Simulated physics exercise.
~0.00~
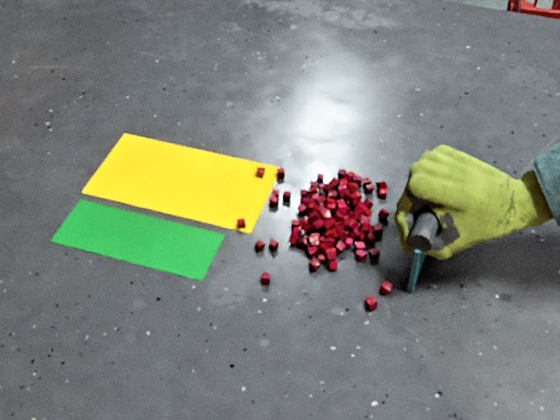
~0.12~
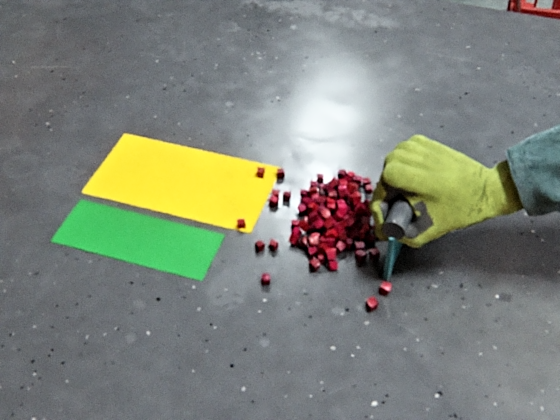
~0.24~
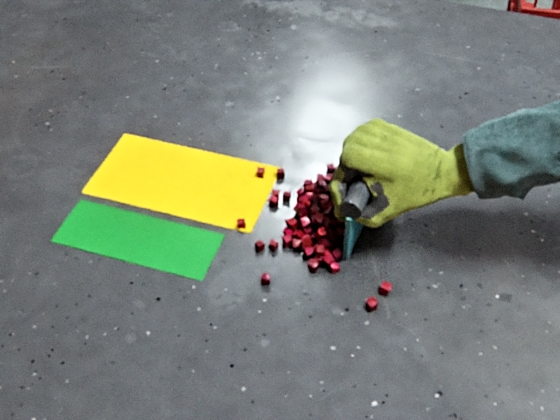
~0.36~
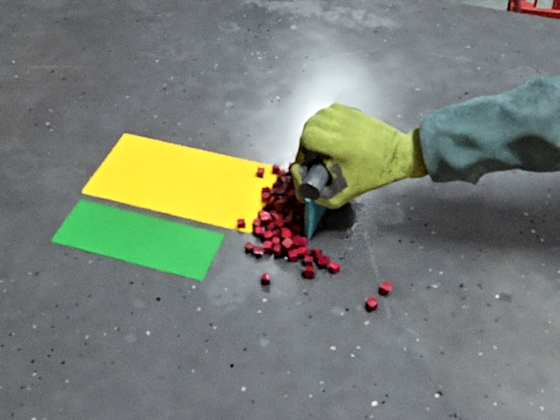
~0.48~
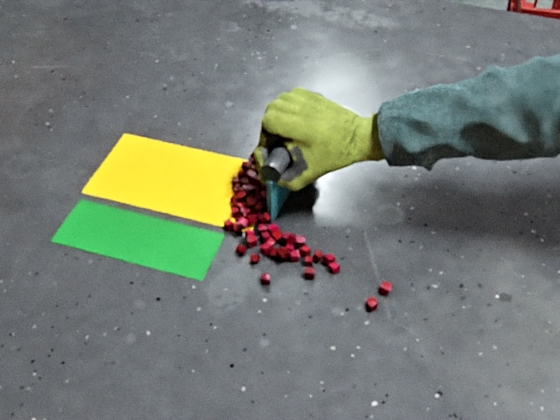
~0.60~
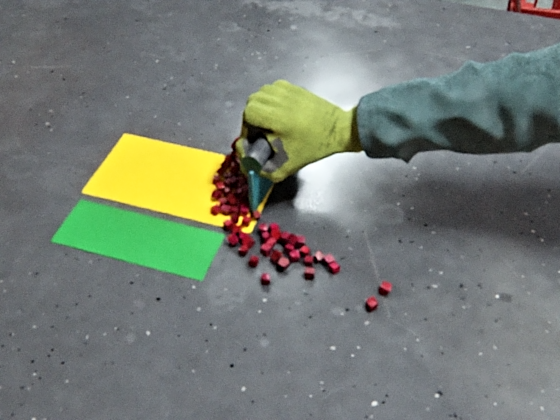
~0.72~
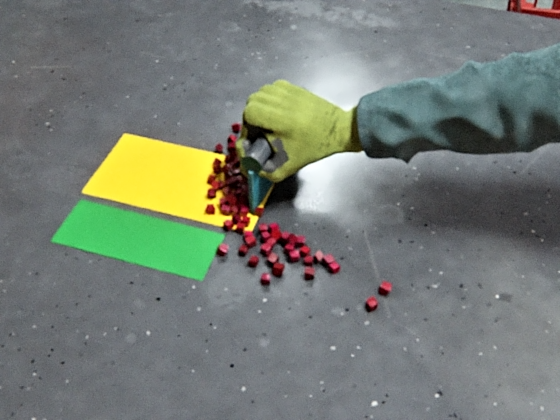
A gloved hand pushed a scraper leftward into a heap of small dark red cubes, sweeping many of them onto the edge of a yellow mat, then stopped, leaving the rest scattered on the grey floor and the green mat bare.
